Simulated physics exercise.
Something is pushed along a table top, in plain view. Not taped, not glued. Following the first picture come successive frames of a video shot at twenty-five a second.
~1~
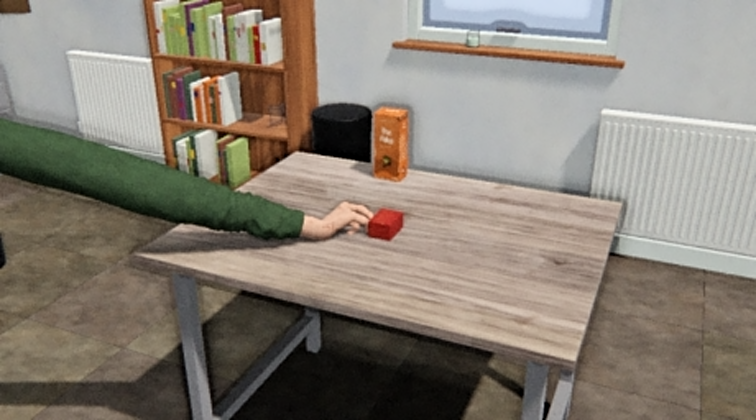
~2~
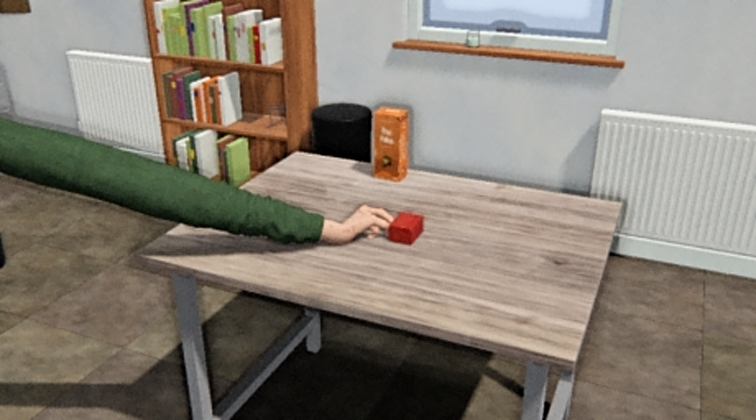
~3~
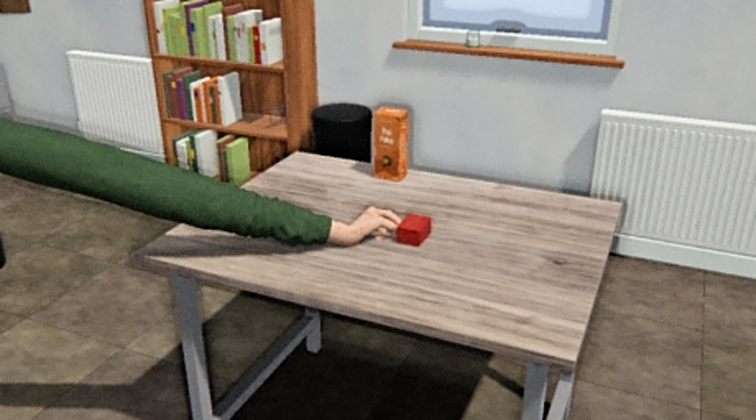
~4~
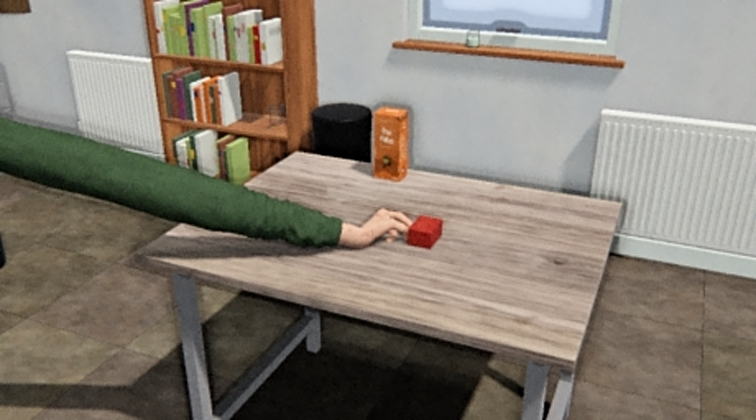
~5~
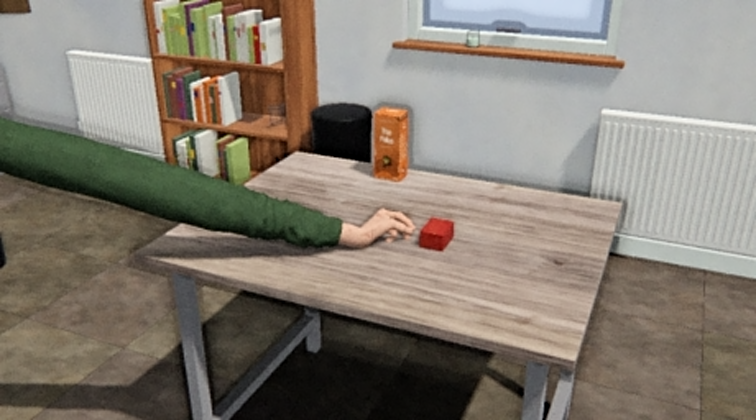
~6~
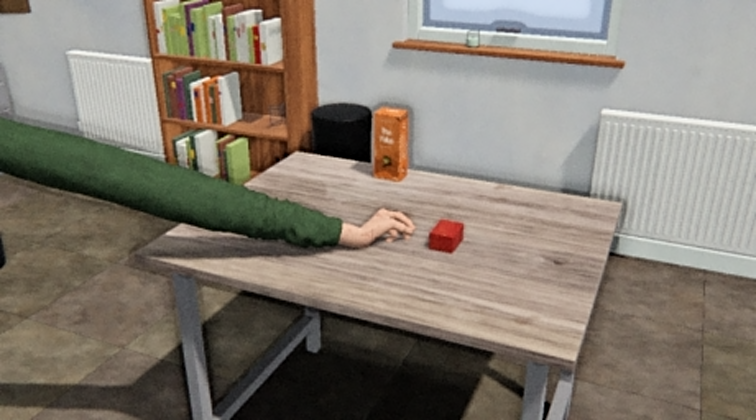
A small red block sits near the middle of a wood-topped table with grey metal legs, seen from slightly above in a room with pale walls. An orange box stands at the table's back edge, with a black bin, a wooden bookshelf, white radiators and a window behind. A green-sleeved arm from the left pushes the block a short way right, then the hand stays still as the block slides slightly farther.
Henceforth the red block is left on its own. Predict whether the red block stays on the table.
Bet it doesn't clear the edge, honestly.
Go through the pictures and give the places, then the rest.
Under the hand; red block (386, 224), in the first frame.
Under the hand; red block (406, 228), in the second frame.
Under the hand; red block (414, 230), in the third frame.
Red block (425, 232), in the fourth frame.
Red block (437, 234) slid a little, in the fifth frame.
Red block (447, 236) slid about its own width, in the sixth frame.
Then, 0.10 s after the last picture, red block slid about its own width near (462, 239).
Then, 0.20 s after the last picture, red block slid about its own width near (464, 240).
Then, 0.90 s after the last picture, red block resting near (464, 240).
At rest, moved from the start, red block. Seen from the same camera at the end, red block near (464, 240).
